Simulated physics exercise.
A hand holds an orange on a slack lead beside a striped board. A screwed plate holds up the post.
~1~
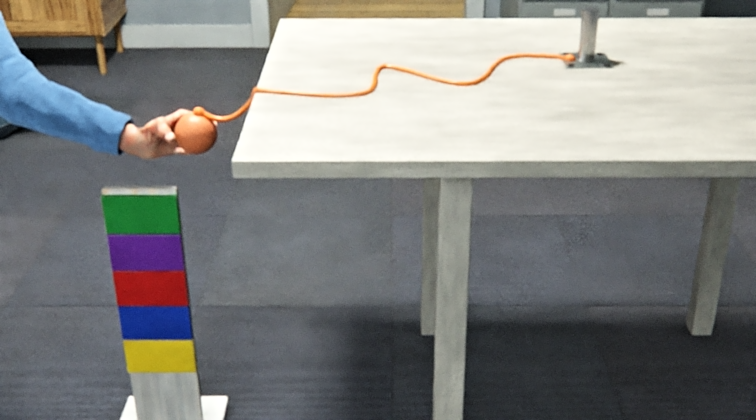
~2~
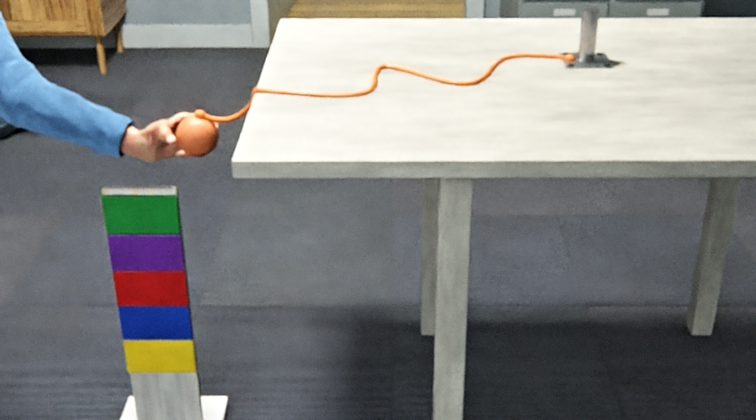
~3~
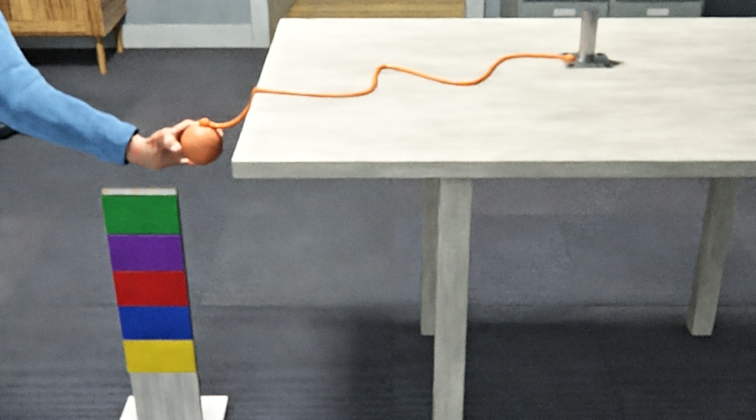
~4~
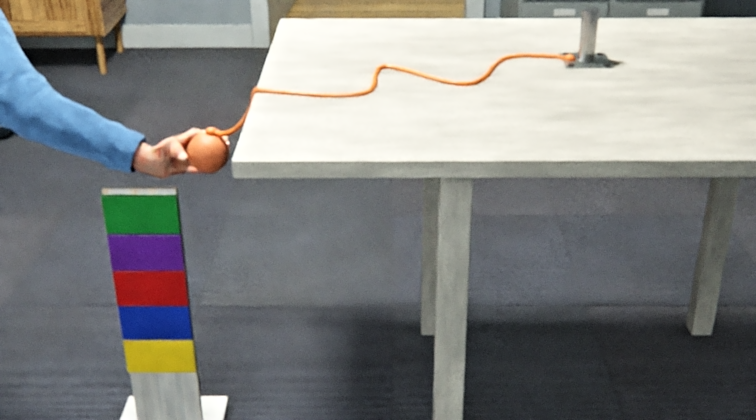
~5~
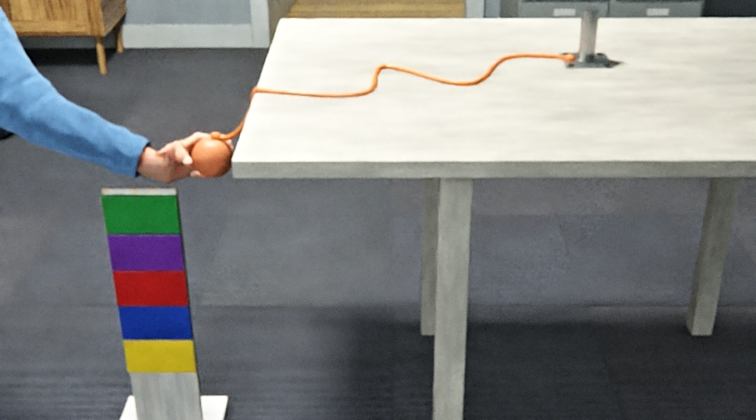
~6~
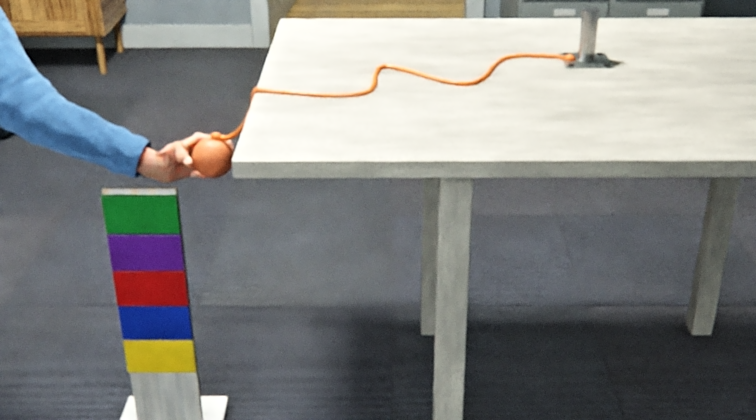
A hand in a blue sleeve reaches in from the left, holding an orange ball beside a pale table in a grey-carpeted room, seen from slightly above. An orange cord lies in loose curves across the tabletop to a metal post, and a board striped green, purple, red, blue and yellow stands below the hand. The hand moves slightly right and down to the table's corner, then stays still.
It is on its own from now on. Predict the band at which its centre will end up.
I predict the red band.
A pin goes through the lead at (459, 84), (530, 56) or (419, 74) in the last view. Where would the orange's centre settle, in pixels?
It would sit near (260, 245) the first time, (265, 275) the second and (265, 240) the third.
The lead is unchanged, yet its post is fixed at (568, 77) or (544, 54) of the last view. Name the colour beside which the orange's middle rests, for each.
First try: Blue; second try: Blue.
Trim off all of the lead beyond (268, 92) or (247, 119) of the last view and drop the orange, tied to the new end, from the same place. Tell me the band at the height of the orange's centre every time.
Per try - 1: Green; 2: Purple.
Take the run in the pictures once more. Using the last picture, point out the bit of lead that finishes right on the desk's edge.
Approximately at (373, 87) in the final frame.
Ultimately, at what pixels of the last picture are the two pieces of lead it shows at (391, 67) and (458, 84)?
In that view they reach (327, 80) and (408, 73).
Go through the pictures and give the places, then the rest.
Orange (196, 133); green (141, 216); purple (146, 254); red (150, 289); blue (155, 324); yellow (160, 357), in the first frame.
Orange (197, 135); lead through (531, 56) (484, 78) (408, 71) (372, 87) (286, 93), in the second frame.
Orange (202, 144), in the third frame.
Orange (209, 152); lead through (531, 56) (484, 78) (408, 71) (372, 87) (286, 93), in the fourth frame.
Orange (213, 157), in the fifth frame.
Orange (214, 157); lead through (531, 56) (484, 78) (408, 71) (372, 87) (286, 93), in the sixth frame.
Soon after, orange near (264, 273); level with red.
Then, orange near (257, 284); level with red.
At rest, orange near (266, 284); level with red. Its centre hangs level with the red band.
